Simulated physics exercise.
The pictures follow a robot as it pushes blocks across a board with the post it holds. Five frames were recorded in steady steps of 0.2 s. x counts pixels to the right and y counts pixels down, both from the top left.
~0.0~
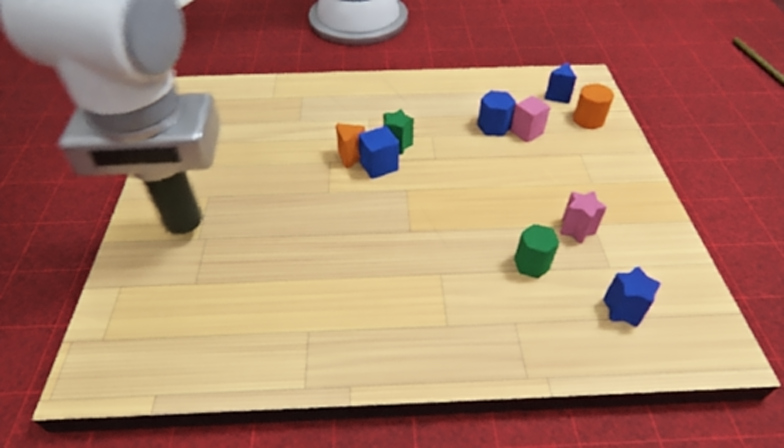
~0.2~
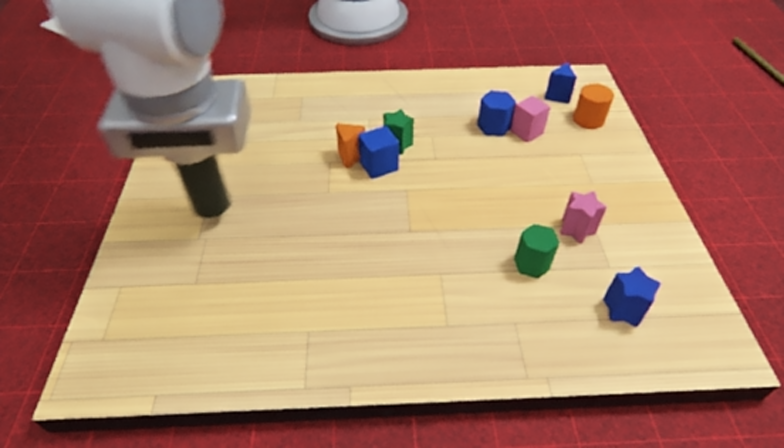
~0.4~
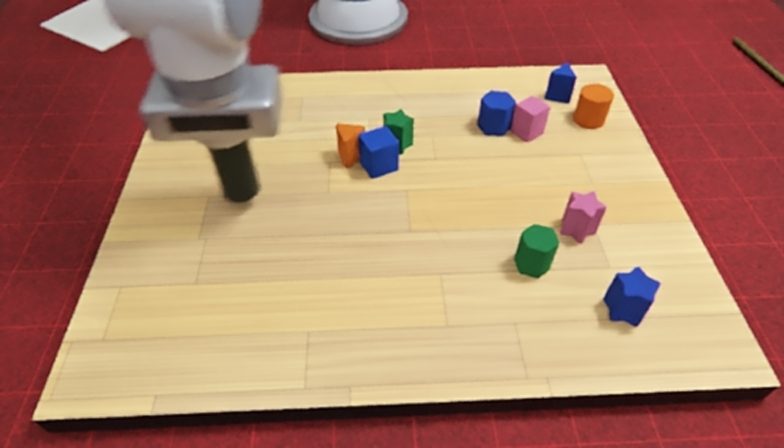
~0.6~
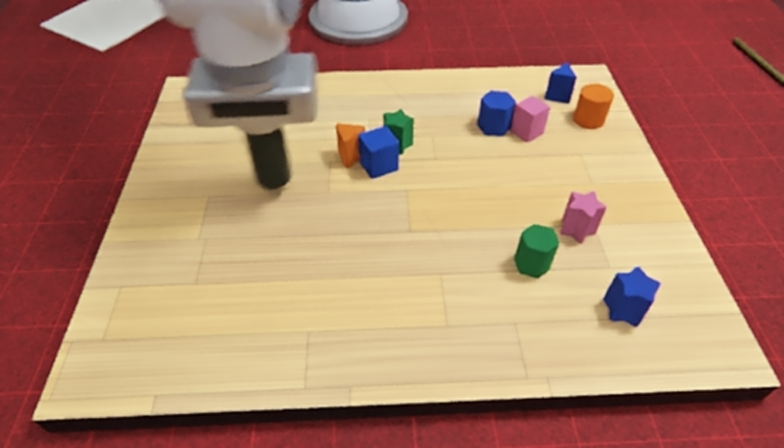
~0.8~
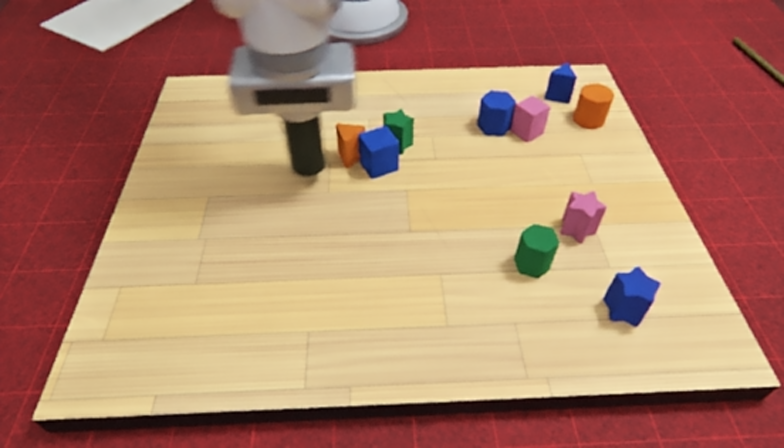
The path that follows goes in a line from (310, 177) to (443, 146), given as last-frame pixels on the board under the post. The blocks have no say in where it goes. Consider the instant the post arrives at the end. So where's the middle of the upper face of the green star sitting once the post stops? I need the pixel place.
By then it is at (418, 105).
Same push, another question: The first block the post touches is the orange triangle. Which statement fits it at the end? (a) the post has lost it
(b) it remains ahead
Choice a: The post has lost it.
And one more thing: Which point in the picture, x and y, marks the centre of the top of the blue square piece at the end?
Its top middle: (475, 131).
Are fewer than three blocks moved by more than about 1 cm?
My answer is no.
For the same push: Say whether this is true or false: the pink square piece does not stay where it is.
That statement is not accurate.
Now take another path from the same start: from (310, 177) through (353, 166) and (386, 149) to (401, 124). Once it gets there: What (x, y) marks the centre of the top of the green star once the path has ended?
The answer is (432, 91).
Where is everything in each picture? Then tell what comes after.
The first frame shows post's lower end at (183, 220); orange triangle at (349, 130); blue square piece at (379, 138); green star at (397, 118); blue hexagon at (499, 99); pink square piece at (533, 105).
The second frame shows post at (212, 205); blocks still.
The third frame shows post at (242, 190); blocks still.
The fourth frame shows post at (274, 177); blocks still.
The fifth frame shows post at (308, 165); orange triangle at (349, 130); blue square piece at (379, 138); green star at (397, 118); blue hexagon at (499, 99); pink square piece at (533, 105).
On the path given first. One third of the way, post at (357, 155); orange triangle at (363, 121), turned 55° anticlockwise; blue square piece at (391, 136), turned 35° clockwise.
Two thirds of the way, post at (401, 144); orange triangle at (372, 117), turned 90° anticlockwise; blue square piece at (436, 132), turned 45° clockwise; green star at (409, 109), turned 60° anticlockwise.
At the end, post at (444, 134); orange triangle at (372, 117), turned 90° anticlockwise; blue square piece at (475, 131), turned 70° clockwise; green star at (418, 105), turned 120° anticlockwise; blue hexagon still; pink square piece still.
